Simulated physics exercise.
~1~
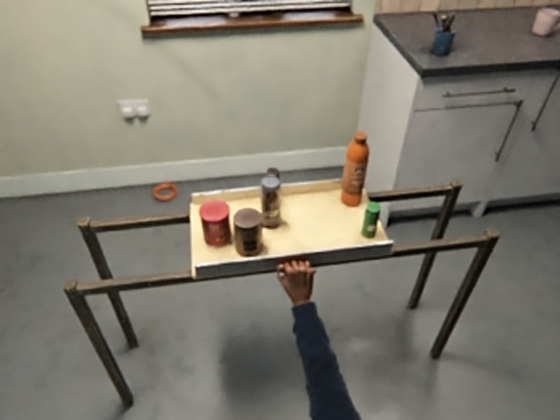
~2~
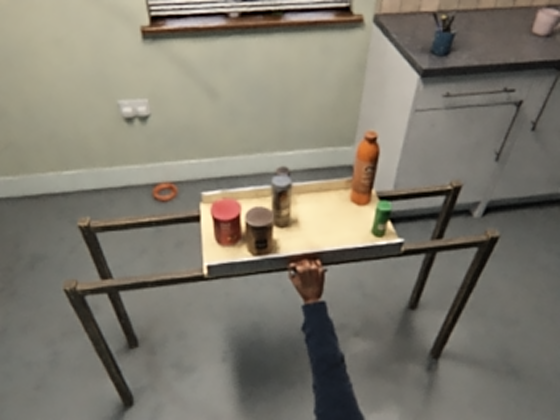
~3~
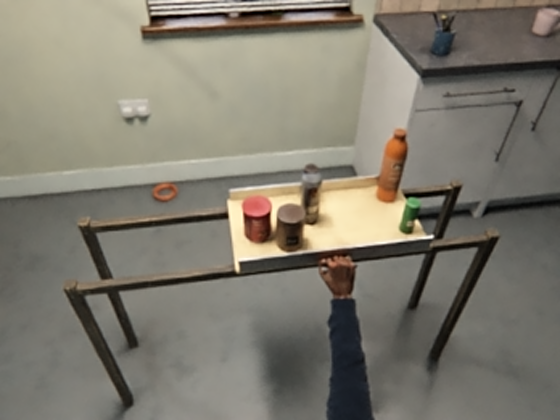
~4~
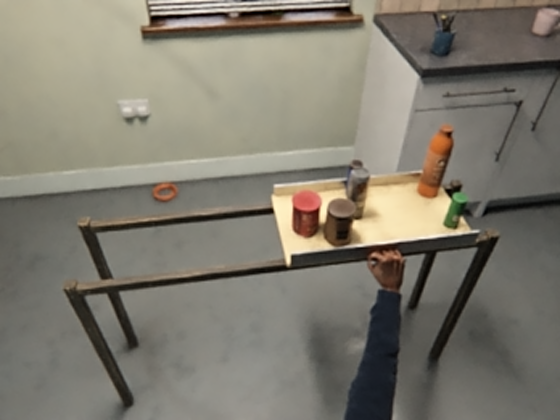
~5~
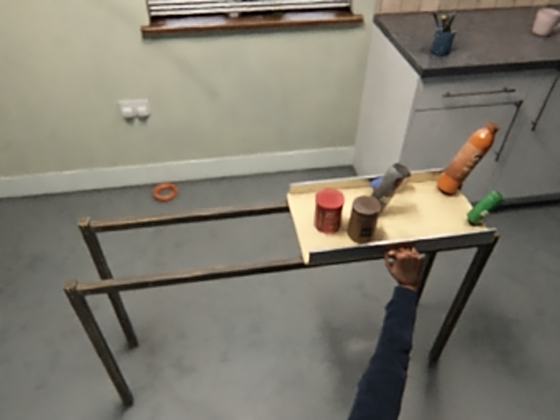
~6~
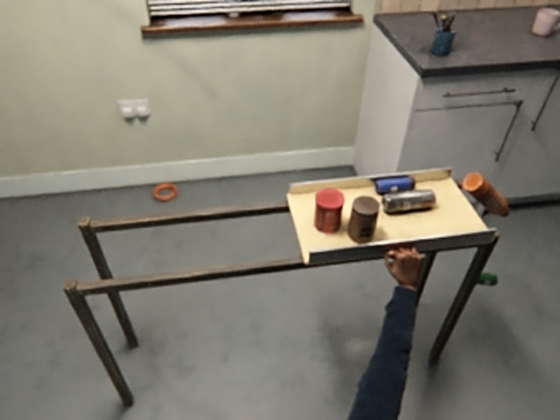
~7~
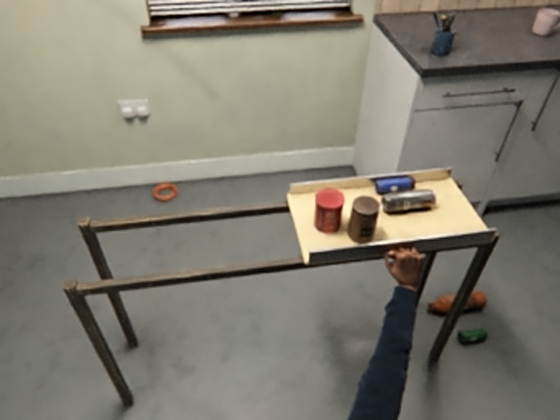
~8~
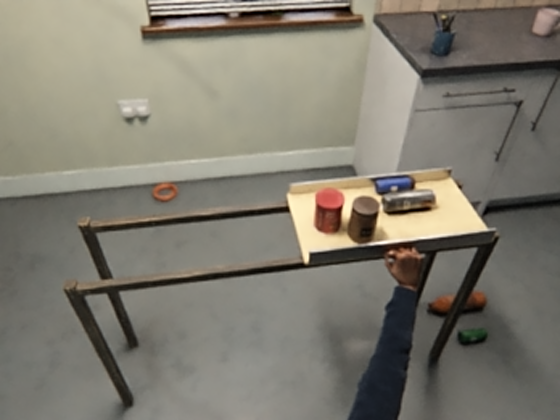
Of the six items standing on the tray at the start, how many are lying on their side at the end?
Four of them end up on their side. The blue shaker and grey can lie on the tray, while the orange bottle and green shaker lie on the floor.
